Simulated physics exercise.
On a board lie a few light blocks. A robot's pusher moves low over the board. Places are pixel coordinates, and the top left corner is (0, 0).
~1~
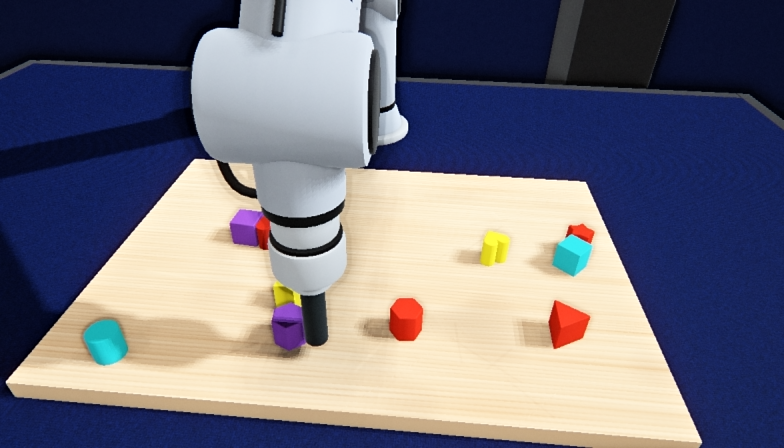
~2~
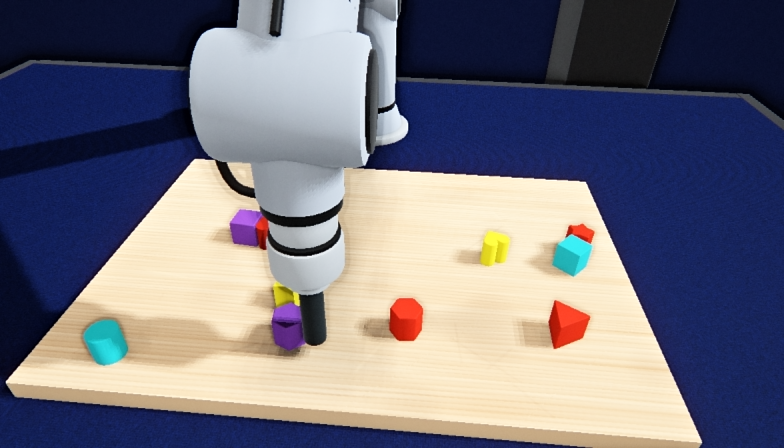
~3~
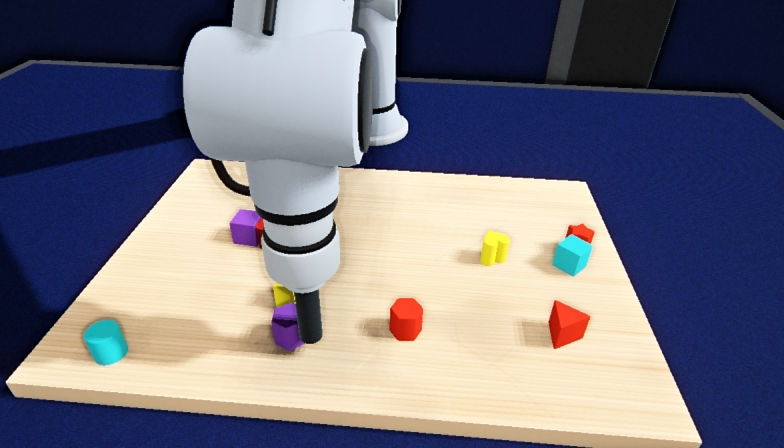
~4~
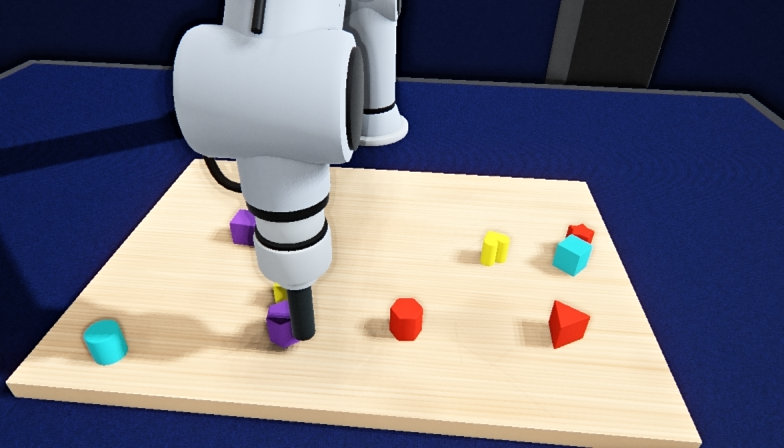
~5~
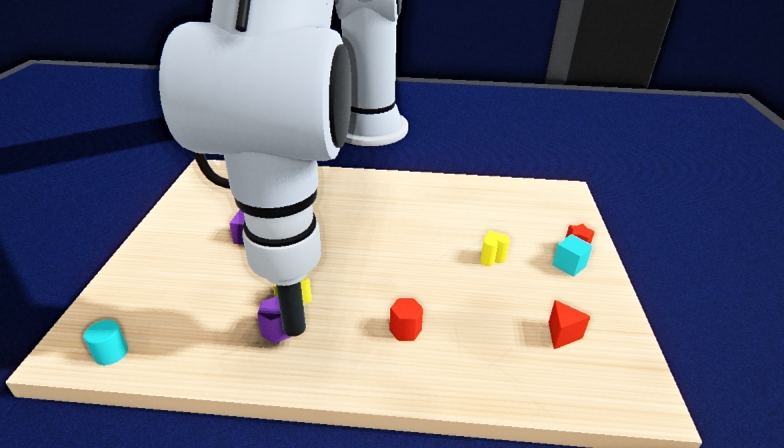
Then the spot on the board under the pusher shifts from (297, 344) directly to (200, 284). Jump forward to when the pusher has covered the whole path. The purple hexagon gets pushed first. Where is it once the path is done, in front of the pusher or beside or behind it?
Answer: Still ahead.
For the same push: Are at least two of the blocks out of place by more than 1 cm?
No, I don't think so.
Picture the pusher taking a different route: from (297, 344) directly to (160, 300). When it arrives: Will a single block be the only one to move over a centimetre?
In short: Yes.
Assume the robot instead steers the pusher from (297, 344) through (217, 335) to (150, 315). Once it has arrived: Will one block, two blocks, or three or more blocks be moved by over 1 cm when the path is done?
It's going to be one.
What follows on the original path. One third of the way, pusher at (258, 308); purple hexagon at (240, 287).
Two thirds of the way, pusher at (224, 287); purple hexagon at (210, 267), turned 15° clockwise.
At the end, pusher at (196, 270); purple hexagon at (192, 248), turned 45° clockwise; yellow star in place.
